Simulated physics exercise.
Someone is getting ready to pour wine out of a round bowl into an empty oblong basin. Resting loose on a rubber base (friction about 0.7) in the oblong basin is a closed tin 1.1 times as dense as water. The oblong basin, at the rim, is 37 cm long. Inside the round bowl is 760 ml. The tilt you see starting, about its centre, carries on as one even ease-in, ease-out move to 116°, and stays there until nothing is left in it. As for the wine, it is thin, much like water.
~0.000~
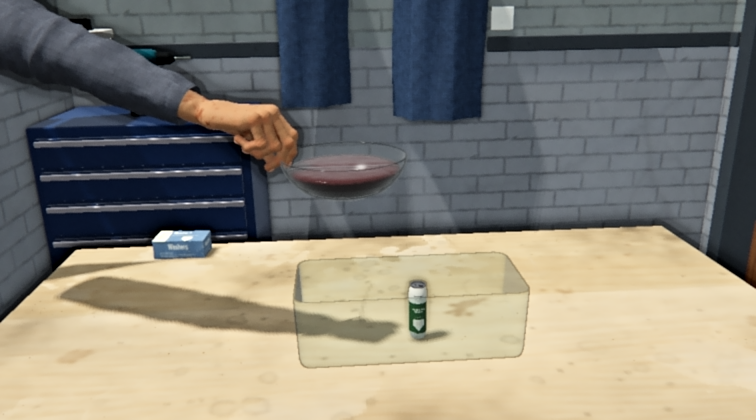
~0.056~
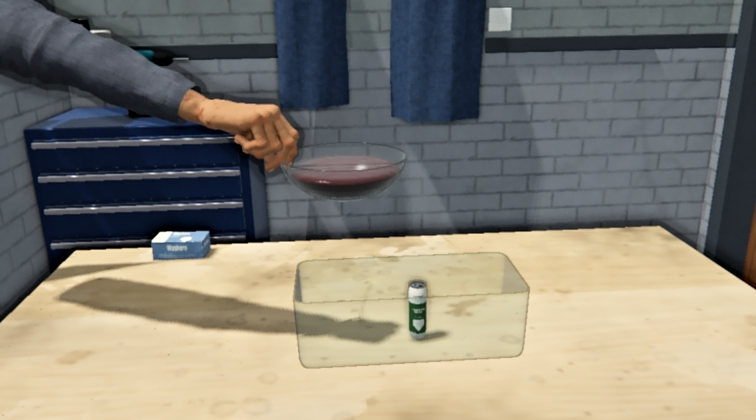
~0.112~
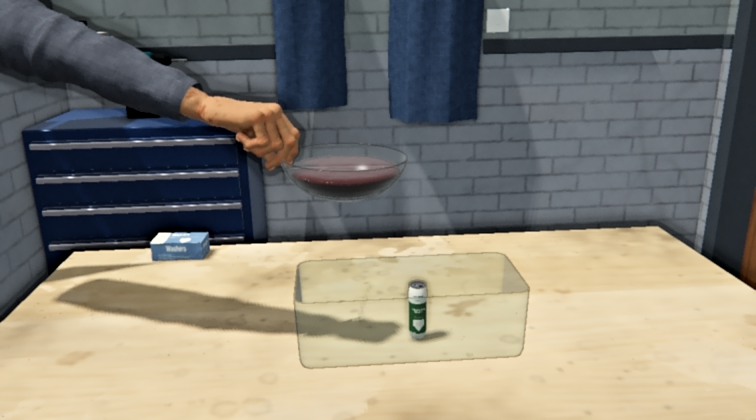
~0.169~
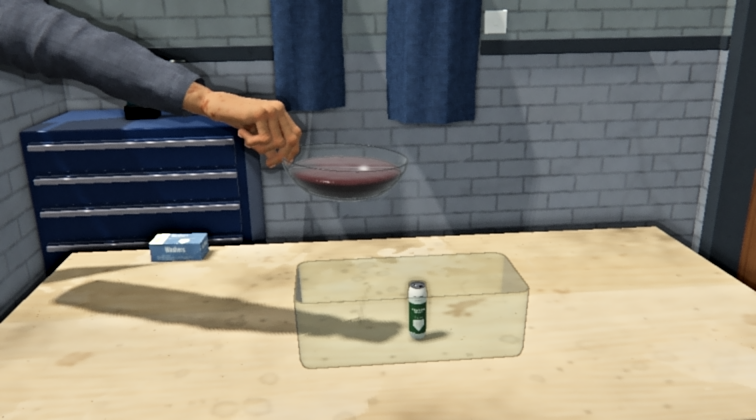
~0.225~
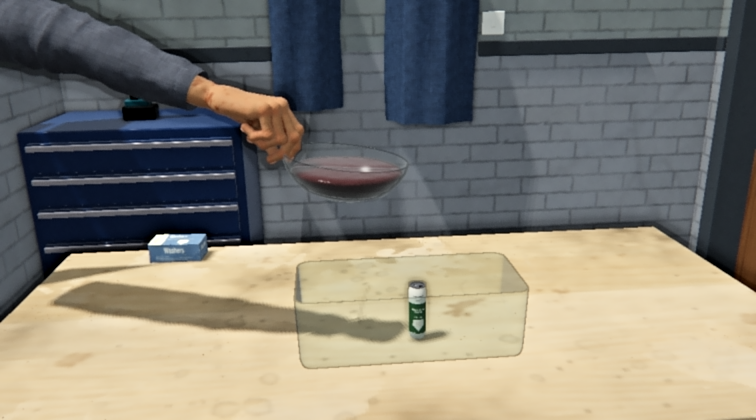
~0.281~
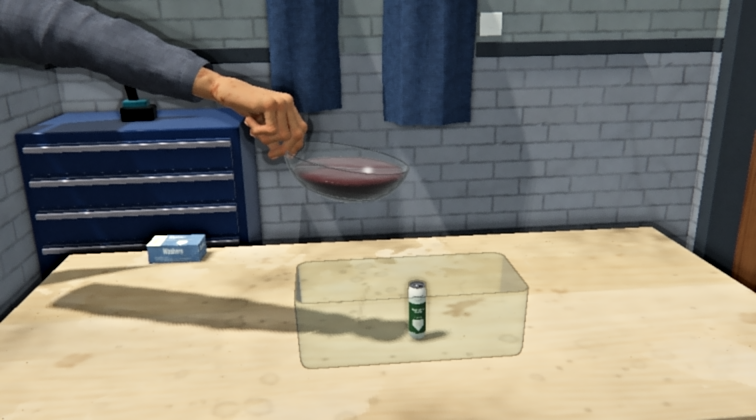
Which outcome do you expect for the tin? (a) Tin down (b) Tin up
(b) Tin up.
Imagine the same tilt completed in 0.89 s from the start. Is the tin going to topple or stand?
Holds steady.
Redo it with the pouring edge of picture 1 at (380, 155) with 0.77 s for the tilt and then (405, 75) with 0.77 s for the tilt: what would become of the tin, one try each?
Run one: It tumbles. Run two: It tumbles.
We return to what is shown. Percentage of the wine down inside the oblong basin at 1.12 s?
Around 100 in a hundred.
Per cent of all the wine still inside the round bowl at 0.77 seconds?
About 22 percent.
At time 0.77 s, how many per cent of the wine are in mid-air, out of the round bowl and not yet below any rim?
40 per cent.
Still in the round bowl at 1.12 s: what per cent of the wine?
About 0 percent.
After 0.77 s the tilt is 67° and 22 per cent is still to pour; the tin stands where it began.
After 1.12 s the tilt is 105° and 0 per cent is still to pour; the tin stands where it began.
After 1.50 s the tilt is 116° and 0 per cent is still to pour; the tin stands where it began.
After 1.90 s the tilt is 116° and 0 per cent is still to pour; the tin stands where it began.
In the end the tin stands where it began.
